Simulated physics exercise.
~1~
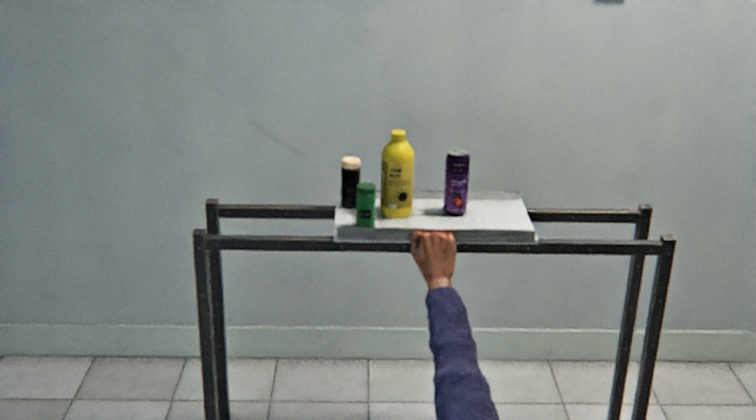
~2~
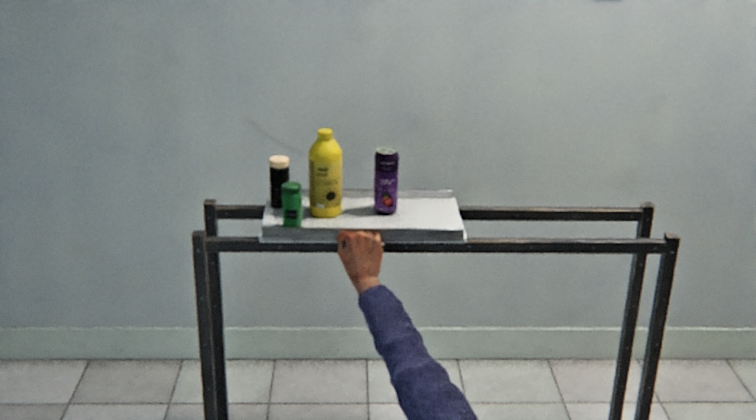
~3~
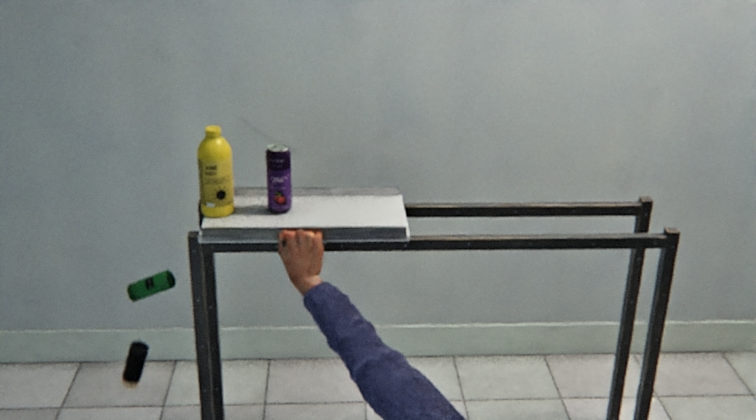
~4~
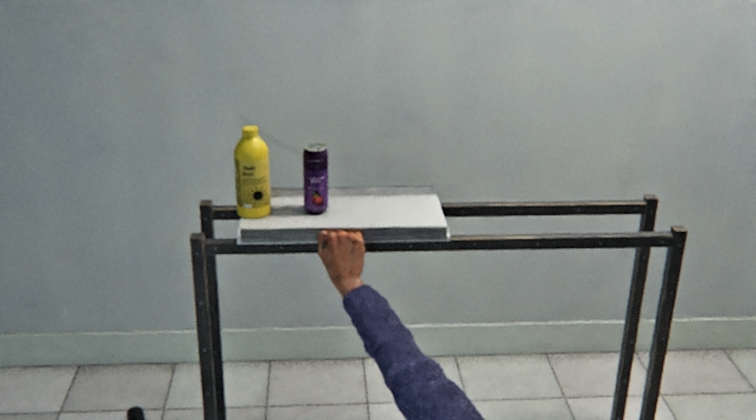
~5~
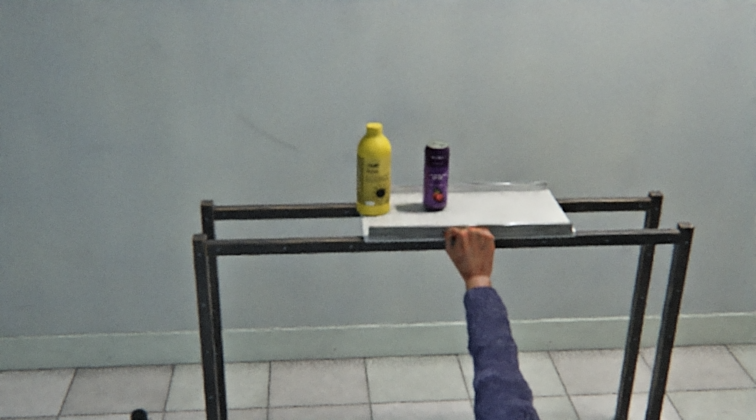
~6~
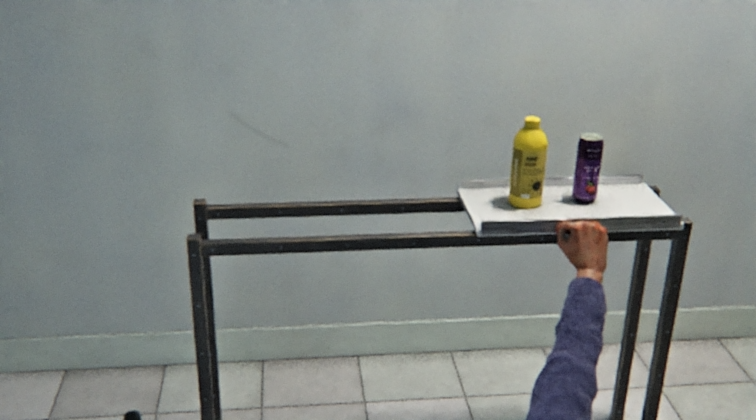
A hand slides a tray left, two small containers fall off, then slides it right.
